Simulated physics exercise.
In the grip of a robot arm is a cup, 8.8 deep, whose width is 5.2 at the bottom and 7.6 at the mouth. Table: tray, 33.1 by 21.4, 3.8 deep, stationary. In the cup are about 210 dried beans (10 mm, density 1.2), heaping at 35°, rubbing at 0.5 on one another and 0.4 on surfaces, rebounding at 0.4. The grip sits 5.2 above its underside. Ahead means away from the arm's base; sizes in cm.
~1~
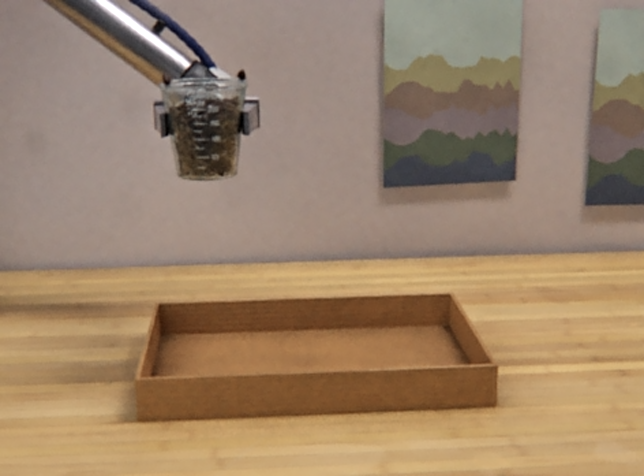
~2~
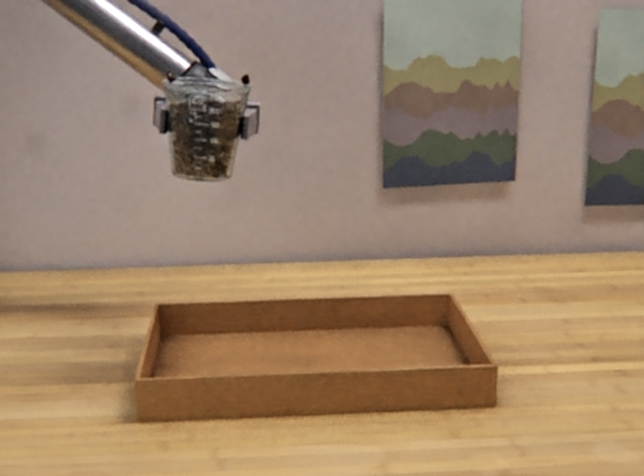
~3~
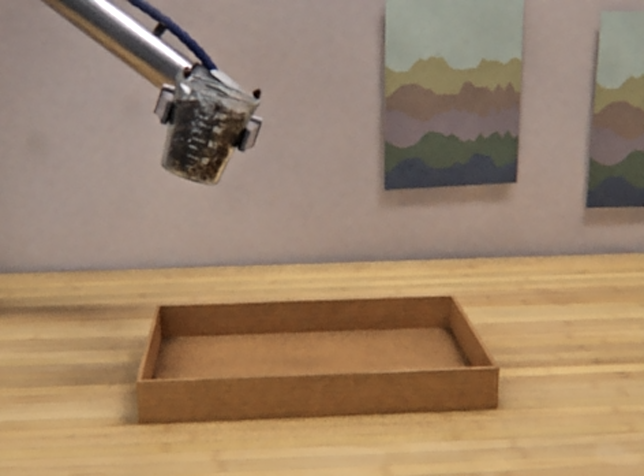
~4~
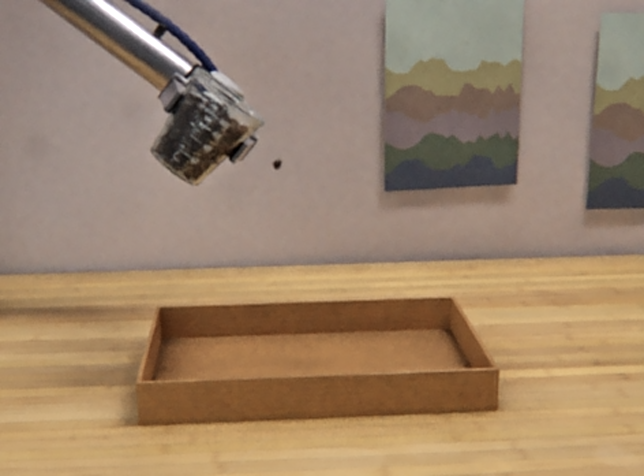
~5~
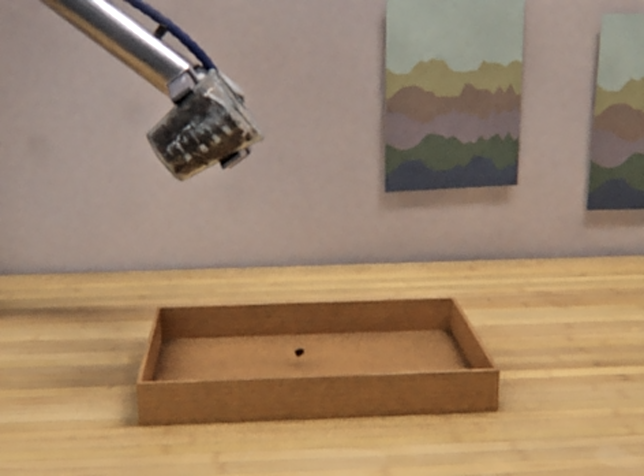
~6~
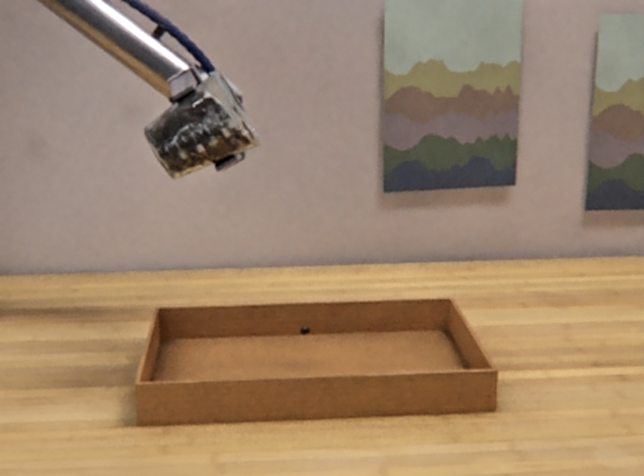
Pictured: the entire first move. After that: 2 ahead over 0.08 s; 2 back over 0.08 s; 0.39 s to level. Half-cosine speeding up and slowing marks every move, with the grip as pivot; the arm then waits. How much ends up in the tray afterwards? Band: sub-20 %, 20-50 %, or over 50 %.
Band: Sub-20 %.
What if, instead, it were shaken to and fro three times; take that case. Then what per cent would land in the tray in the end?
Roughly 20 in a hundred.
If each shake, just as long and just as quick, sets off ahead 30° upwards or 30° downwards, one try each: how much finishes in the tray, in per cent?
Try one gives about 15 in a hundred, try two about 5 in a hundred.
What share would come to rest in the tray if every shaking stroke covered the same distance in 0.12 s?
That gives about 5 percent.
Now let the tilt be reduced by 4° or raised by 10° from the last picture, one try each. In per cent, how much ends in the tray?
About 5 and 20 %.
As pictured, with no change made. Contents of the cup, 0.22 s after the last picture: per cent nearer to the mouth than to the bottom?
That share comes to roughly 55 percent.
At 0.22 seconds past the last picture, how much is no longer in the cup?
Around 5 percent at that moment.
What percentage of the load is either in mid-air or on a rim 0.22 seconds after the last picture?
About 7 %.
Then, 0.22 s after the last picture, tilted 58° forward, highest piece 28 above the table; 198 in the cup, 1 in the tray, 15 in flight or on a rim.
Then, 0.44 s after the last picture, tilted 11° forward, highest piece 29 above the table; 195 in the cup, 18 in the tray, 1 in flight or on a rim.
Then, 0.75 s after the last picture, level, highest piece 30 above the table; 195 in the cup, 19 in the tray.
Then, 1.80 s after the last picture, level, highest piece 30 above the table; 195 in the cup, 19 in the tray.
Final count, 195 in the cup, 19 in the tray. That is 9 % in the tray.
